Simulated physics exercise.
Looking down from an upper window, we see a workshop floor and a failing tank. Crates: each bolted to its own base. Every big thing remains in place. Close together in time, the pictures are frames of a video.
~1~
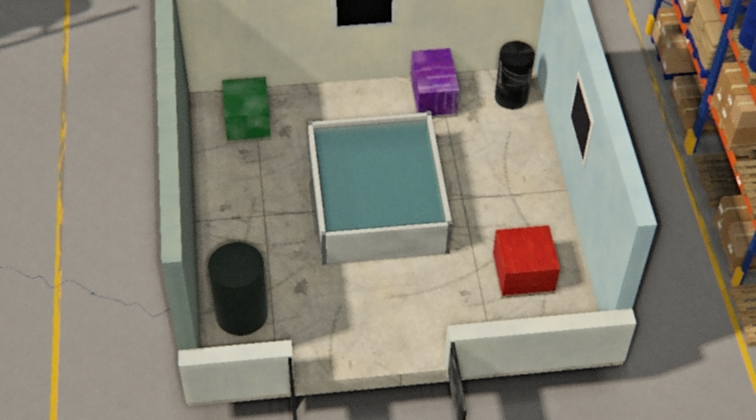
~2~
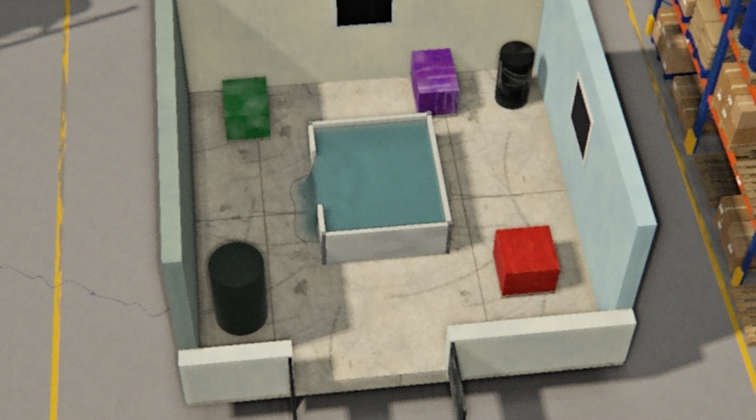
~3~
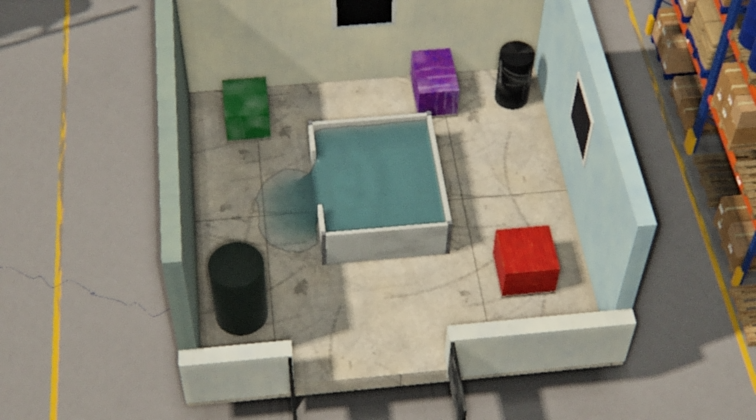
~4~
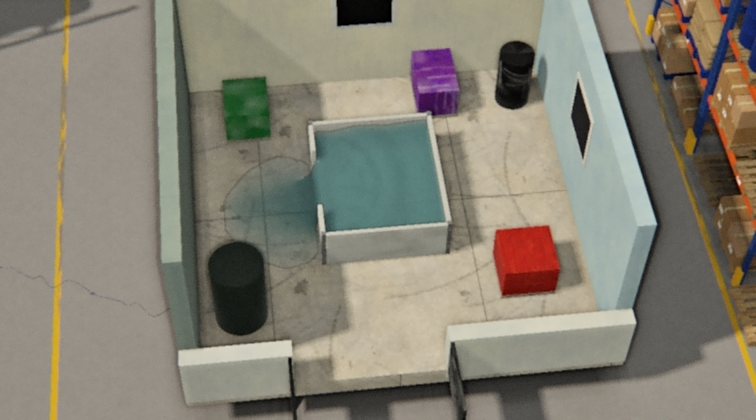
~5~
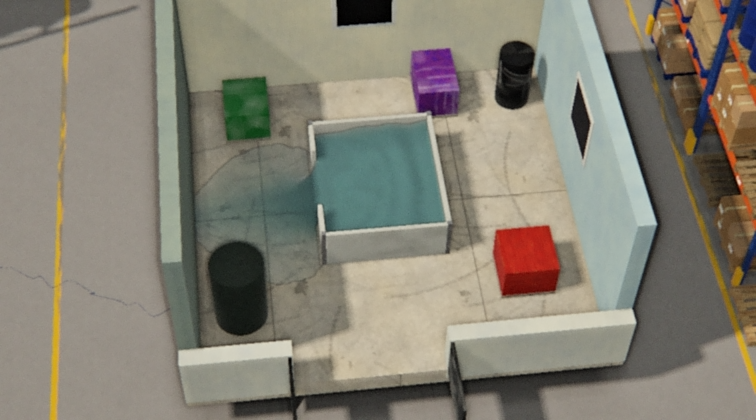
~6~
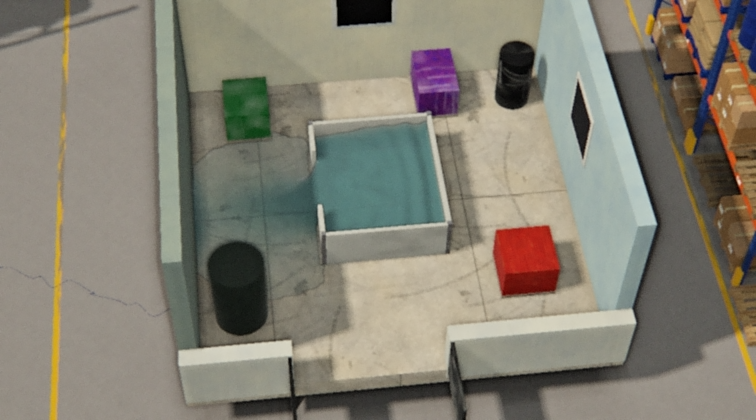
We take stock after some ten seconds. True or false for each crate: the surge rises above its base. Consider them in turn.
Purple crate: True; green crate: True; red crate: True.
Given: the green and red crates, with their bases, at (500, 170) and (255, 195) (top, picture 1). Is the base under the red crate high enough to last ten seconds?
The red one is reached.
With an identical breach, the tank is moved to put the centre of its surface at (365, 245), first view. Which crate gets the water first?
One in green.
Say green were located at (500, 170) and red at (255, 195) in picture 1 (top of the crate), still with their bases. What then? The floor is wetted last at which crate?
The green one.
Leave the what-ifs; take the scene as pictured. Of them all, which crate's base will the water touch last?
Last is the red one.
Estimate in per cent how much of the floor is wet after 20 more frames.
Around 60 in a hundred.
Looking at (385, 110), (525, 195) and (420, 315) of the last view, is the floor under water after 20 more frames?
Taking the three spots one by one, I'd call them drenched, clear and drenched.
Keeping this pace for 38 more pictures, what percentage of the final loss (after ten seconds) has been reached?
Log: Around 25 %, estimated.
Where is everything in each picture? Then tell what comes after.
In the first frame, the open tank at (378, 175) is whole and still.
In the second frame, water pours out at (319, 196) and has run to (307, 238).
In the third frame, water pours out at (319, 199) and has run to (275, 240).
In the fourth frame, water pours out at (319, 199) and has run to (233, 228).
In the fifth frame, water pours out at (319, 199) and has run to (196, 234).
In the sixth frame, water pours out at (319, 198) and has run to (198, 267).
A moment on, water covers 25 % of the floor; the purple crate not reached, the green crate water round its plinth, the red crate not reached.
Next, water covers 30 % of the floor; the purple crate not reached, the green crate water round its plinth, the red crate not reached.
Then, water covers 60 % of the floor; the purple crate water round its plinth, the green crate water round its plinth, the red crate not reached.
Later, water covers 90 % of the floor; the purple crate water round its plinth, the green crate water round its plinth, the red crate water round its plinth.
In the end, water covers 100 % of the floor; the purple crate was topped, the green crate was topped, the red crate was topped.
